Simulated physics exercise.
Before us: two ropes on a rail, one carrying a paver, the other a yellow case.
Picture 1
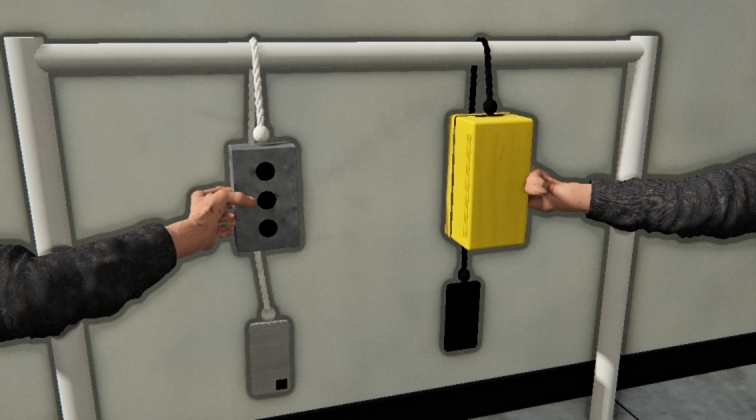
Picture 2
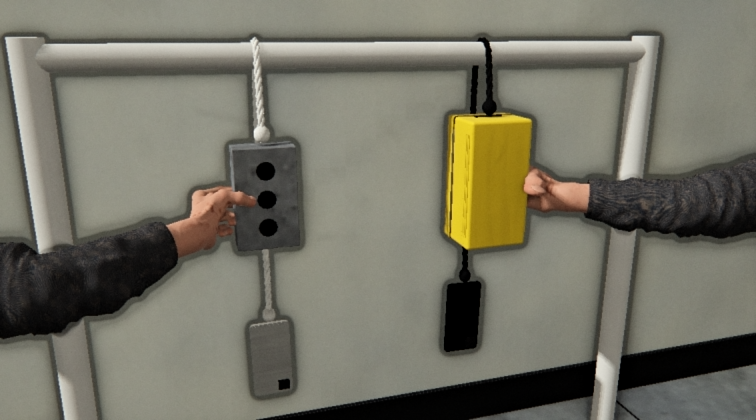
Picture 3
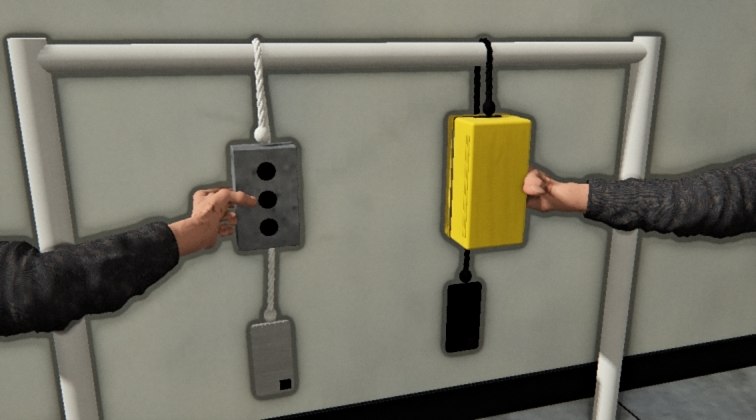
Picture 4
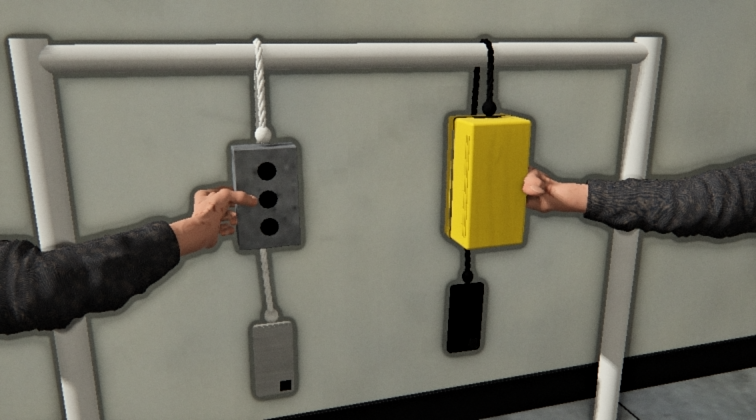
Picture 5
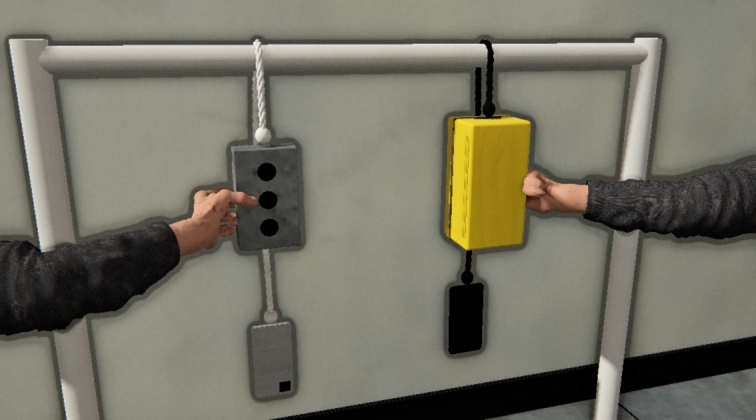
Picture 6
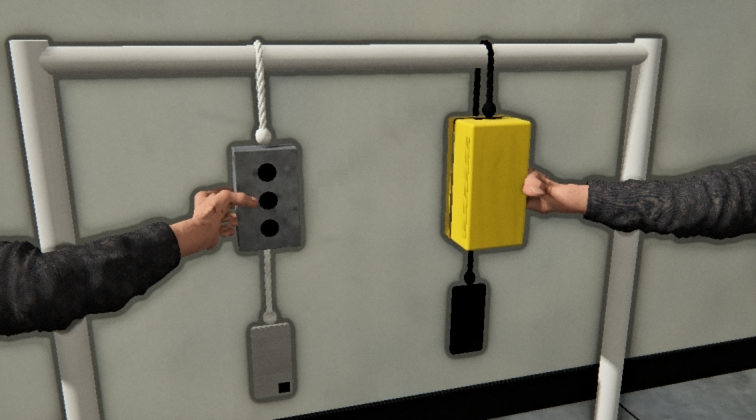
In the video, a gray paver and a yellow case hang on ropes from a white rail, a phone below each, while one hand touches the paver and another the case; everything stays nearly still, with only very slight shifts.
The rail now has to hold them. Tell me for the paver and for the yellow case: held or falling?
In the end paver: Down; yellow case: Down.
Then, 0.58 s on from there, paver on the floor; yellow case on the floor.
In the end, paver on the floor; yellow case on the floor. The paver pulls its rope through and the yellow case runs down to the floor.
